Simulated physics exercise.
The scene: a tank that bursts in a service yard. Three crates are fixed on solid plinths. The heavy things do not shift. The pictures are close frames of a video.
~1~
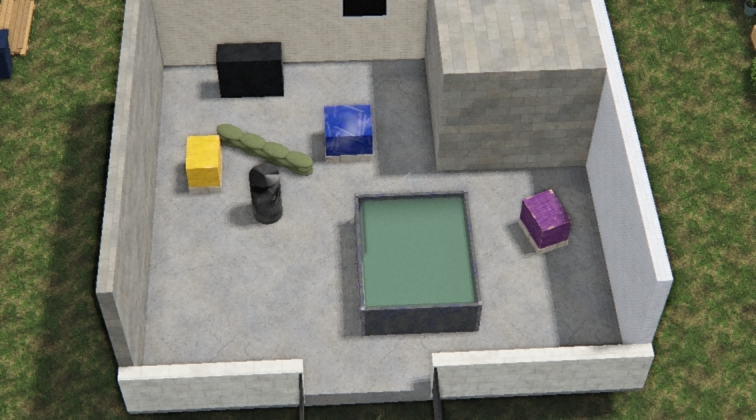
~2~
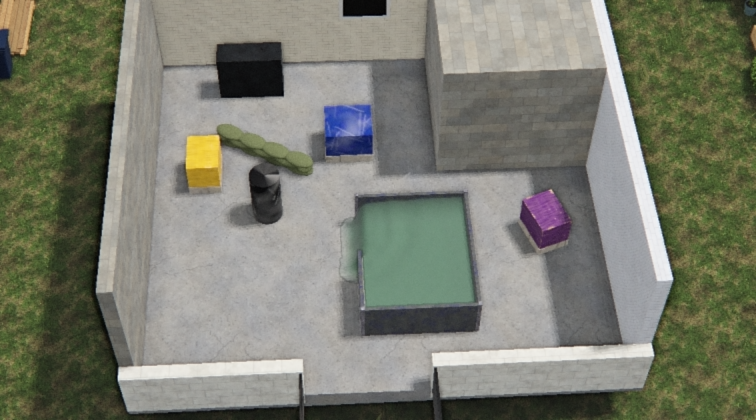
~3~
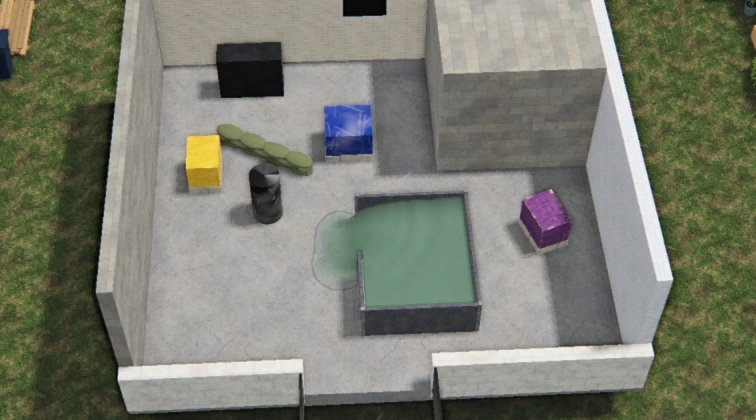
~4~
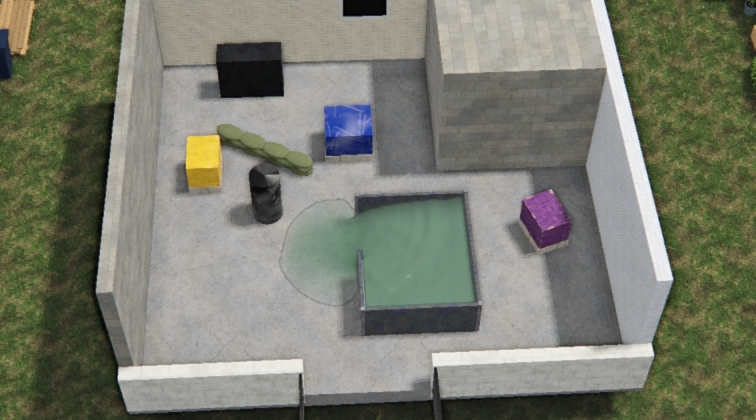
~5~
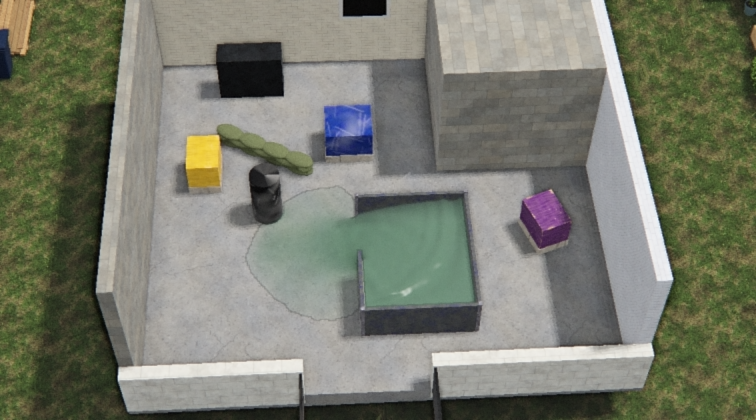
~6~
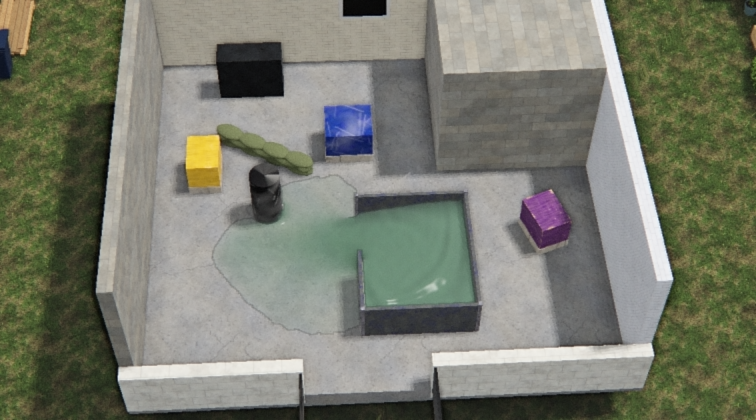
The clip opens on still green water in a dark-walled tank, with yellow, blue and purple boxes around the walled yard. A gap opens on the tank's left side and water pours out, then spreads left across the pavement in a widening sheet that reaches around the dark statue-like object's base.
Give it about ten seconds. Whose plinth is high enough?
One by one: The yellow crate is wetted; the blue crate escapes dry; the purple crate escapes dry.
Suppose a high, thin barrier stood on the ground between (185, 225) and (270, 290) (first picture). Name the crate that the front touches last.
The purple-painted one.
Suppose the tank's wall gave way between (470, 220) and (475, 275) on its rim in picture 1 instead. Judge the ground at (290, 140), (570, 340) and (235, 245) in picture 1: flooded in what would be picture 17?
In that order: Free of water, under water, no water.
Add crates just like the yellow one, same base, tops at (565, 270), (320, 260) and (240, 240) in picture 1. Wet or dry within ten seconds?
In that order: Stays dry, is topped, ends up wet.
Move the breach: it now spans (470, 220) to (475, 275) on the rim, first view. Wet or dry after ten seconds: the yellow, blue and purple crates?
One by one: Yellow escapes it, blue is safe, purple is topped.
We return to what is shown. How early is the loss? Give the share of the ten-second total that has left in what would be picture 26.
Close to 0 %.
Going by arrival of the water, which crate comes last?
I say the crate marked purple.
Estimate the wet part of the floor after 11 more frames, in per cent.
About 35 per cent.
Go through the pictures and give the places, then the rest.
Still water in the tank at (416, 251), in the first frame.
The front is at (351, 279), out from the gap at (360, 243), in the second frame.
Water pours out at (360, 243) and has run to (323, 280), in the third frame.
The front is at (286, 267), out from the gap at (360, 244), in the fourth frame.
Water pours out at (360, 244) and has run to (252, 263), in the fifth frame.
The front is at (218, 259), out from the gap at (360, 244), in the sixth frame.
A moment on, water covers 25 % of the floor; the yellow crate water round its plinth, the blue crate water round its plinth, the purple crate not reached.
Next, water covers 35 % of the floor; the yellow crate water round its plinth, the blue crate water round its plinth, the purple crate not reached.
Then, water covers 40 % of the floor; the yellow crate water round its plinth, the blue crate water round its plinth, the purple crate not reached.
Later, water covers 65 % of the floor; the yellow crate water round its plinth, the blue crate water round its plinth, the purple crate not reached.
In the end, water covers 95 % of the floor; the yellow crate was topped, the blue crate stayed above the water, the purple crate stayed above the water.
